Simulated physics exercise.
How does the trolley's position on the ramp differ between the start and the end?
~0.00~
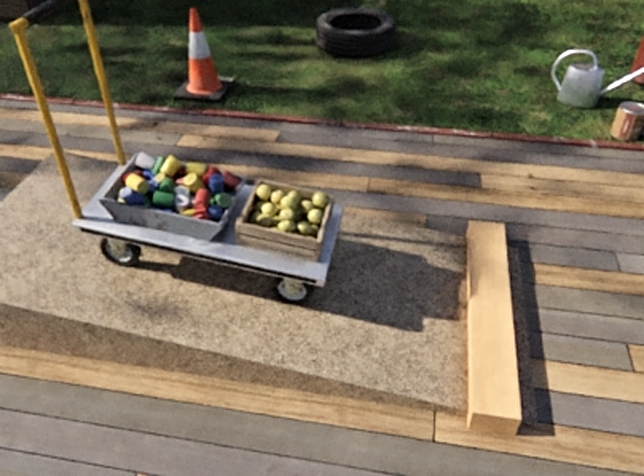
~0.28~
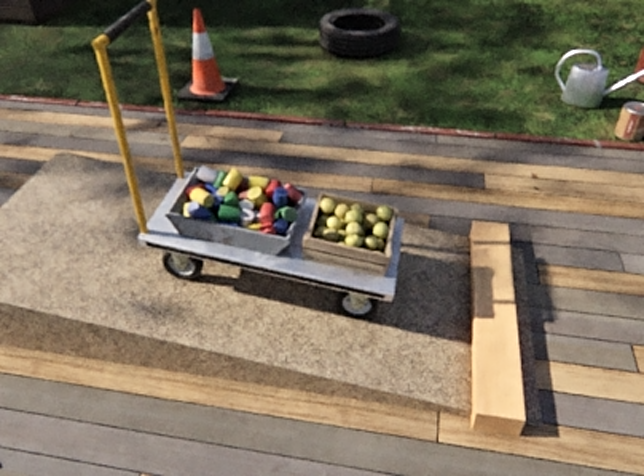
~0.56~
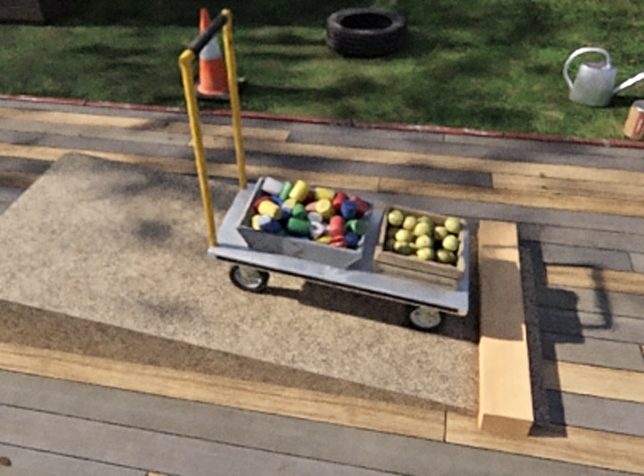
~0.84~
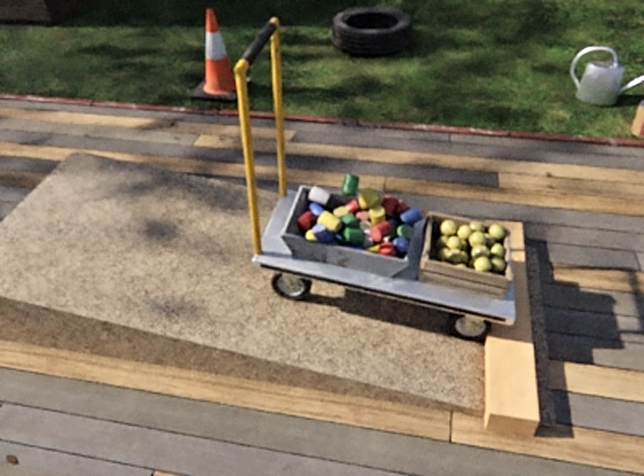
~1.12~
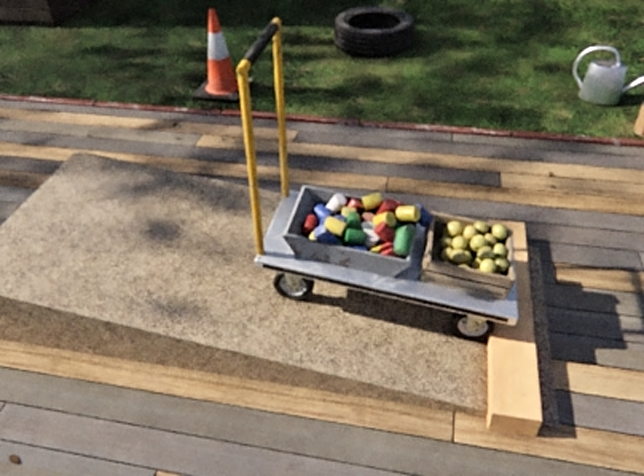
At the start the trolley is further up the ramp on the left, well away from the low step. By the end it is further right at the bottom of the ramp, resting against the step.
